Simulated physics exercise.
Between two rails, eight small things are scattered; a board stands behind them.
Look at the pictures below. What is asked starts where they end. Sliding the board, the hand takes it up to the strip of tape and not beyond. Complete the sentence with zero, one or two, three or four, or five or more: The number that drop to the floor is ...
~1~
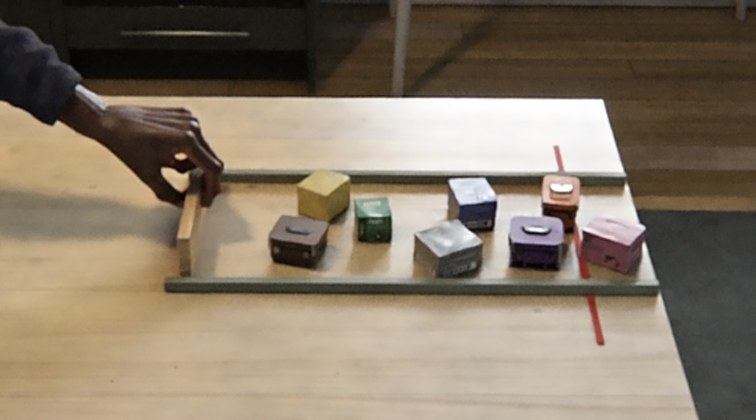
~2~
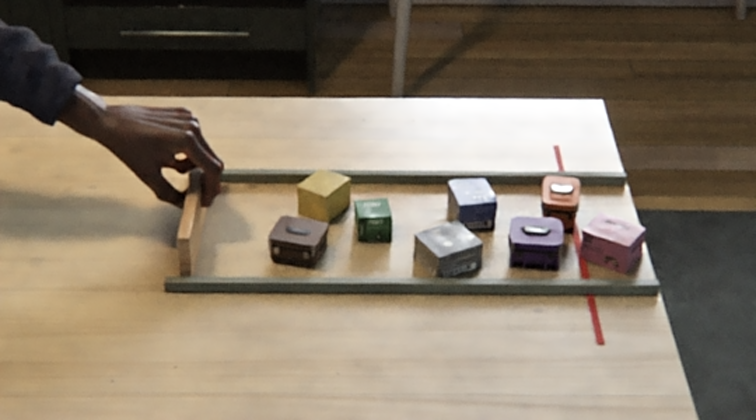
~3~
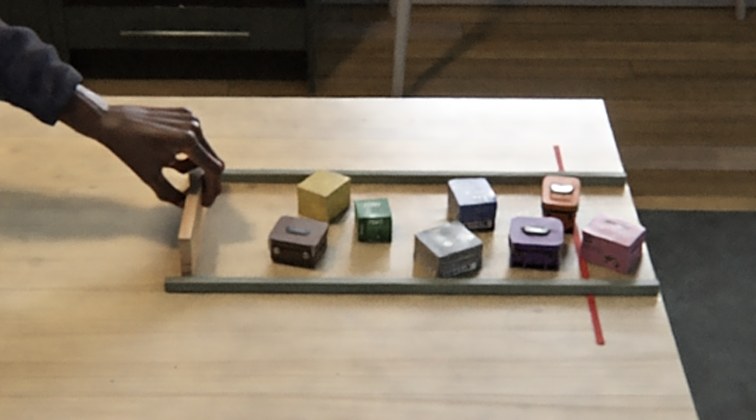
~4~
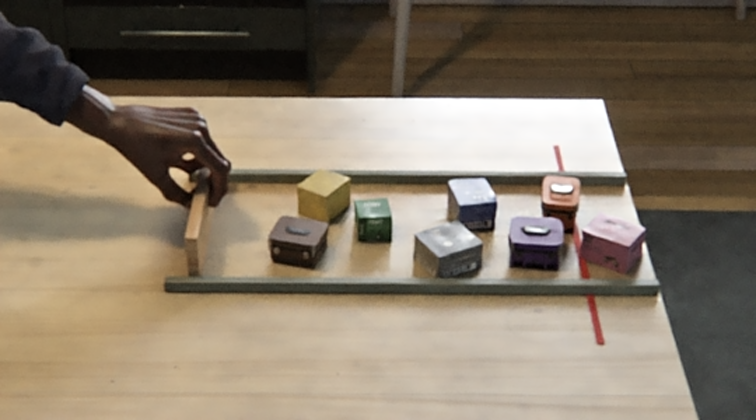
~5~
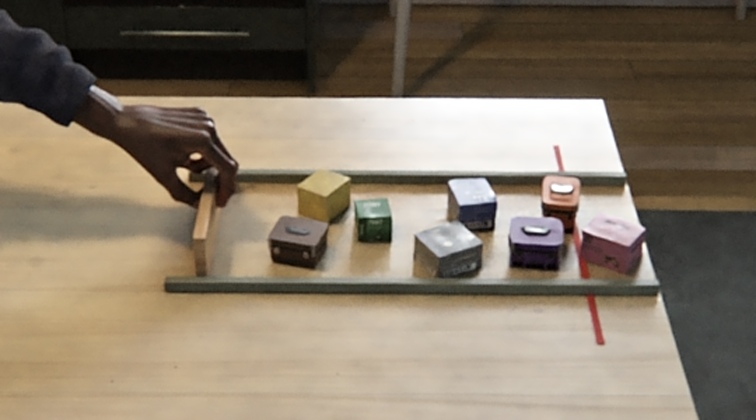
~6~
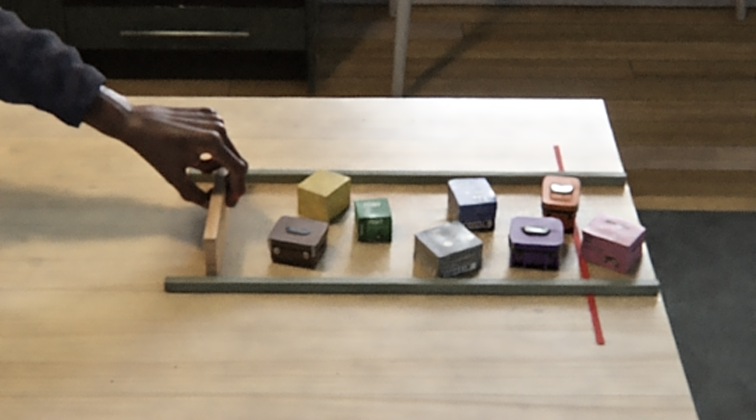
The number that drop to the floor is three or four.
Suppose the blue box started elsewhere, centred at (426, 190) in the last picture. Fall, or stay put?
This time it stays where it is.
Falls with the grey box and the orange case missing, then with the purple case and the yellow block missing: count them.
I'd say 2 the first time and 3 the second time.
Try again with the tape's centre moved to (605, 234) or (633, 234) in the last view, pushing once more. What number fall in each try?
You'd find 6 and then 8 on the floor.
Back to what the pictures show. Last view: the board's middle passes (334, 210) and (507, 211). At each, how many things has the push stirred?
So 3, and at the other place 8.
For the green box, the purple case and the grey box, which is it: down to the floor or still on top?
Green box: Stays up; purple case: Goes down; grey box: Goes down.
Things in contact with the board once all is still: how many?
In contact: 2.
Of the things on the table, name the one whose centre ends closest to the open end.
Result - the blue box.
Soon after, none off yet; pink box at rest near (613, 243); orange case at rest near (560, 204); purple case at rest near (535, 243).
In the end, the number that fall off is three or four; gone, grey box, purple case, orange case and pink box.
